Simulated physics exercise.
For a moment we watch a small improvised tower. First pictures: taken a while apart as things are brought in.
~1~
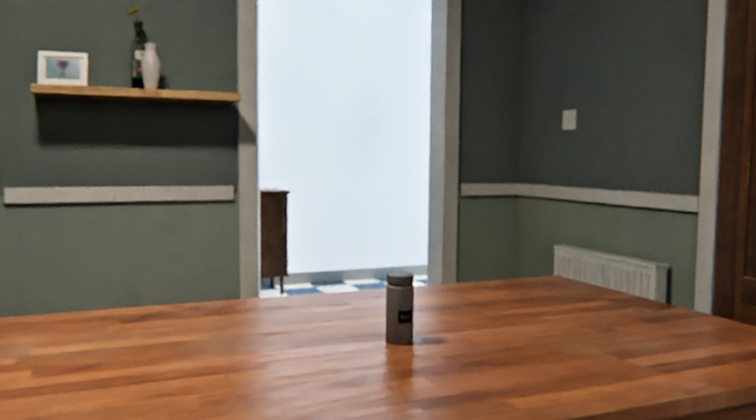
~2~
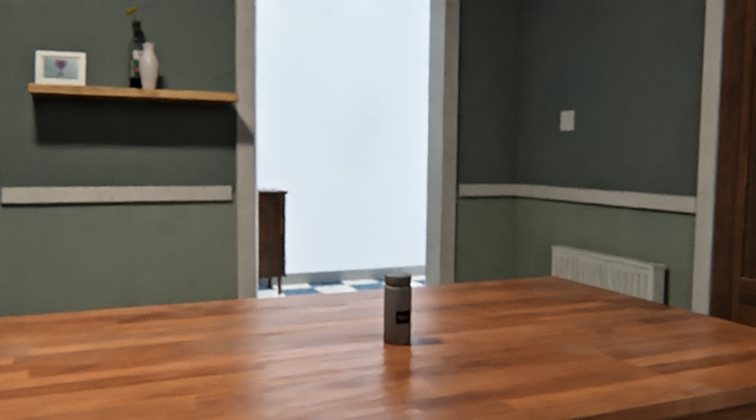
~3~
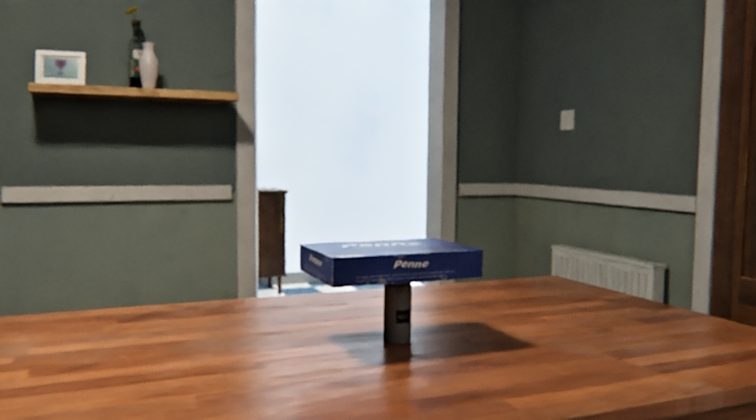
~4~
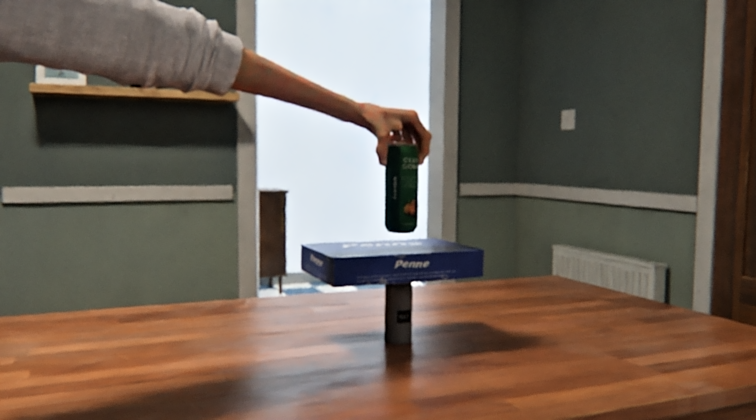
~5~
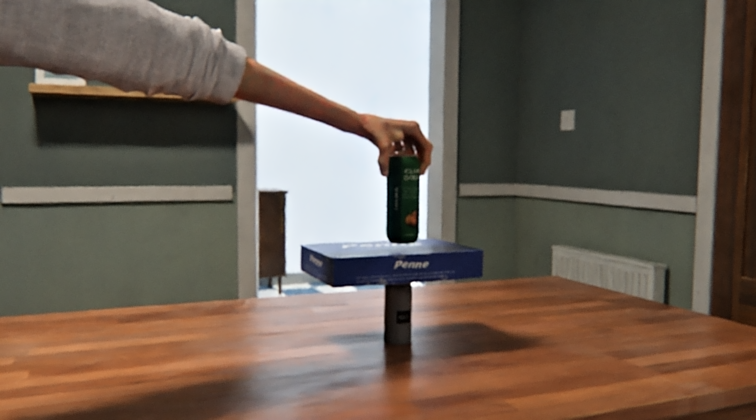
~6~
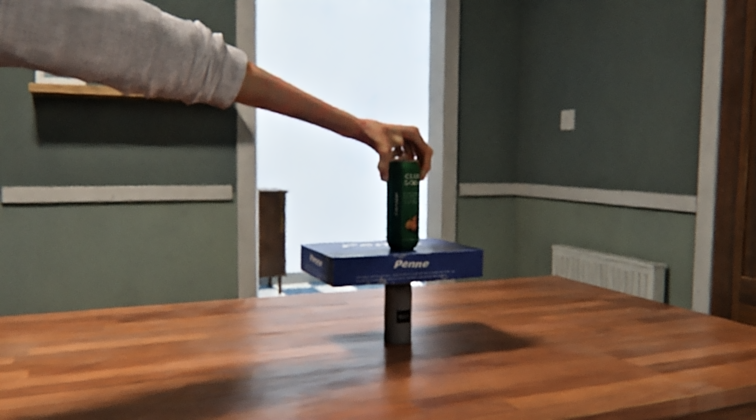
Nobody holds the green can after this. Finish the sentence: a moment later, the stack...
It stays put.
Then, 0.30 s past the last view, nothing moves.
Then, 0.90 s past the last view, green can resting near (402, 205).
Then, 2.20 s past the last view, green can resting near (403, 205).
Finally, all 3 still in place. Final places as the last picture's camera would see them, green can near (403, 205). The stack keeps its balance.
